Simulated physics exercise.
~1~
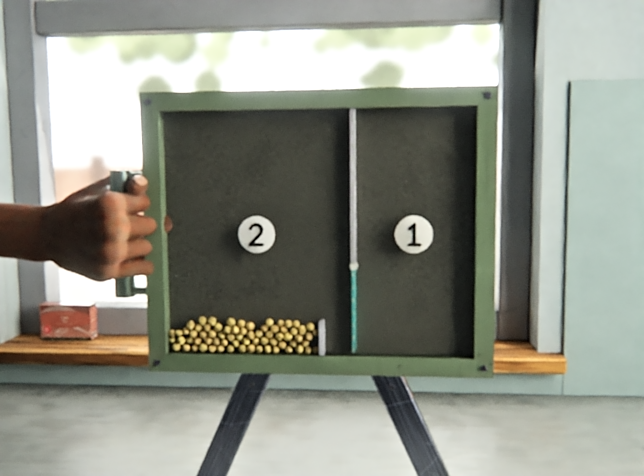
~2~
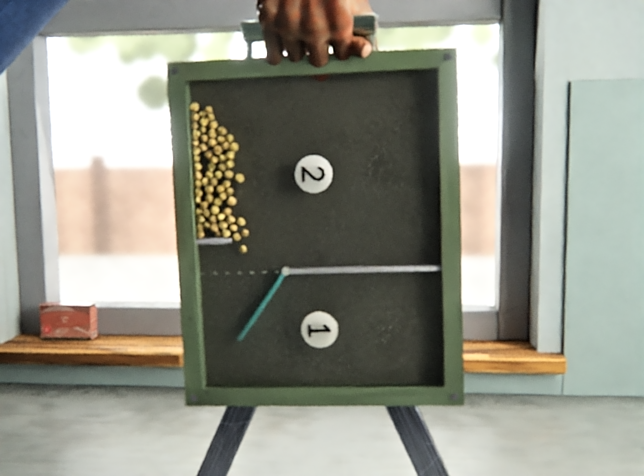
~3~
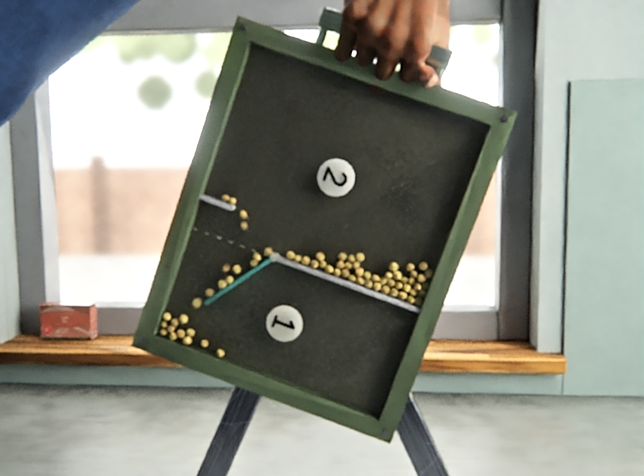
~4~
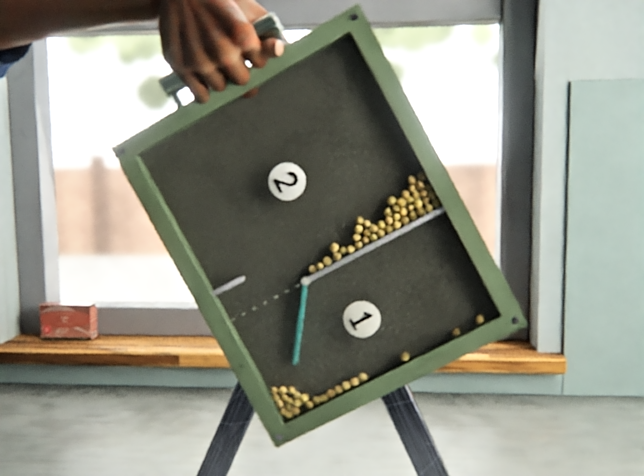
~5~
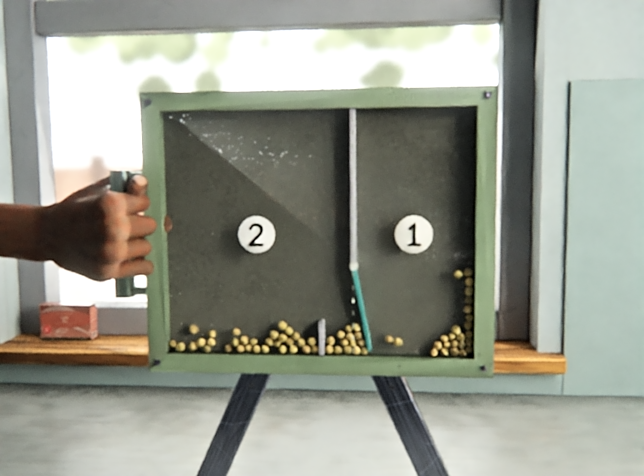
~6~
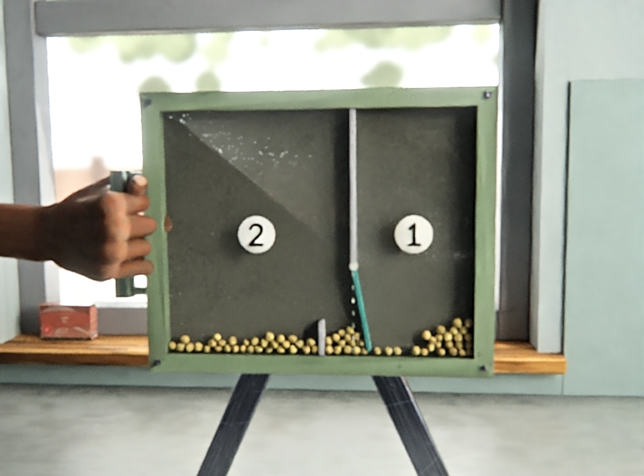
The video shows a hand turning a green-framed box of small yellowish beans clockwise past a quarter turn, then back to level, as beans spill past a swinging turquoise flap, ending settled along the bottom on both sides, with more in the left section than the right.
